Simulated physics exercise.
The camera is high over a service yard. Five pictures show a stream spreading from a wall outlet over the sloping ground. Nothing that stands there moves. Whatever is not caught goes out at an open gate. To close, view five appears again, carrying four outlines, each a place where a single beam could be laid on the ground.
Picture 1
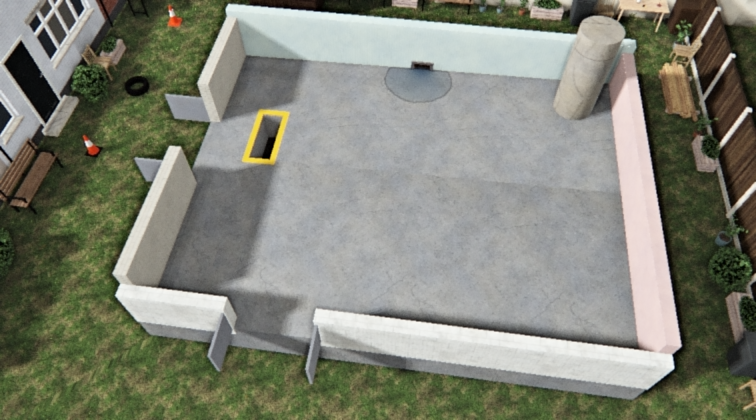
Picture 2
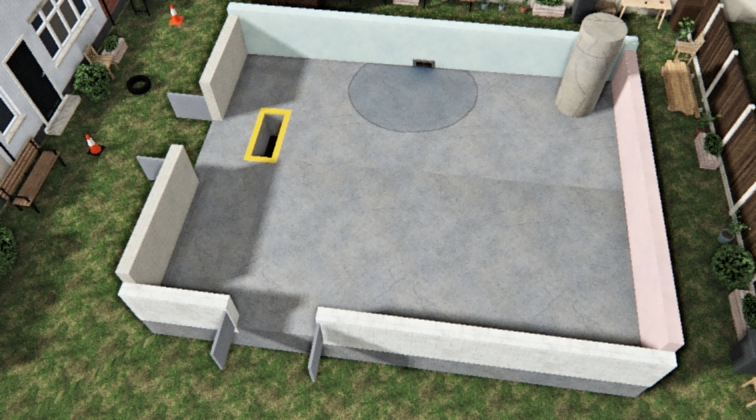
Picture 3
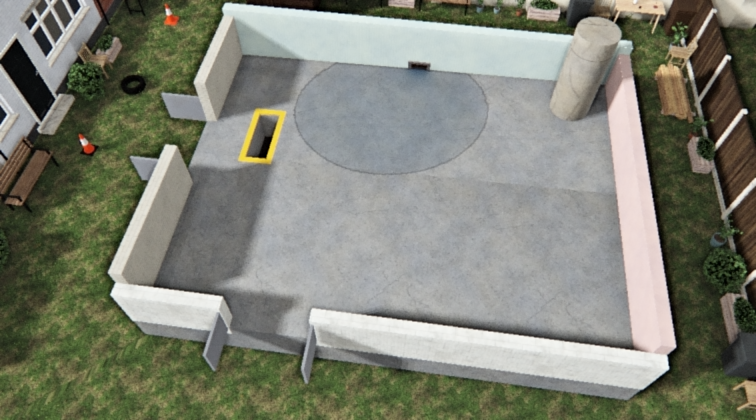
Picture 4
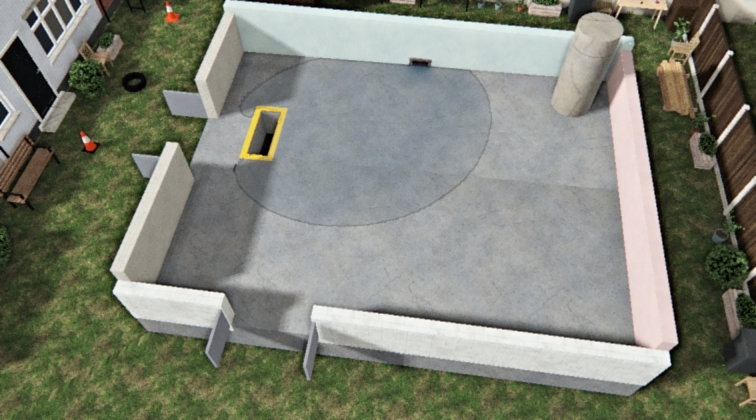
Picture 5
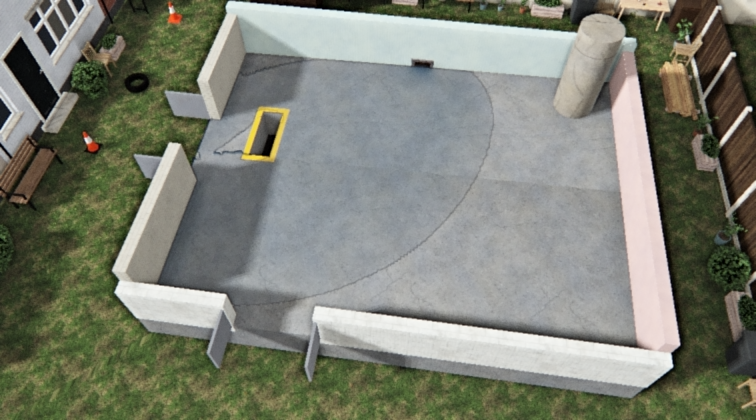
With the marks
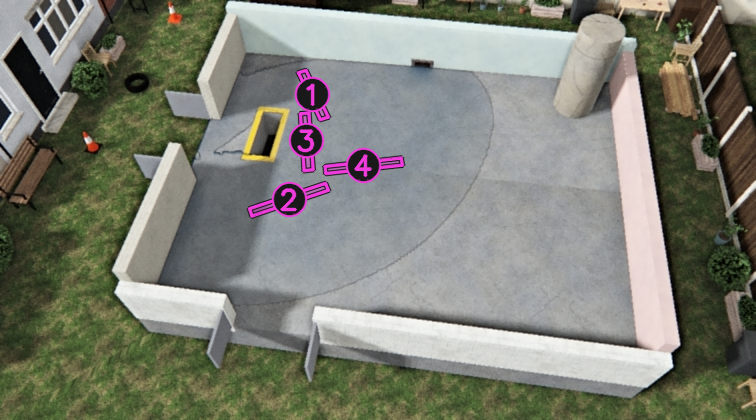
Walled concrete yard with a dark wet patch spreading from an opening in the back wall, reaching and surrounding a yellow-edged drain.
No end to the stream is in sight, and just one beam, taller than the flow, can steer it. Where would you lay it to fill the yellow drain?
4 works best here.
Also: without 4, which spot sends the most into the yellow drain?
Here it is spot 2.
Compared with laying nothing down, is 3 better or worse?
Worse.
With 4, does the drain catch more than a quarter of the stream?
Yes, it does.
On the marked copy, 1 from (302, 71) to (324, 118); 2 from (250, 212) to (326, 186); 3 from (304, 113) to (308, 170); 4 from (325, 169) to (401, 161).
With 1, about 12 % of the stream goes into the yellow drain, about 88 % out by the gates.
With 2, about 25 % of the stream goes into the yellow drain, about 75 % out by the gates.
With 3, about 13 % of the stream goes into the yellow drain, about 87 % out by the gates.
With 4, about 40 % of the stream goes into the yellow drain, about 59 % out by the gates.
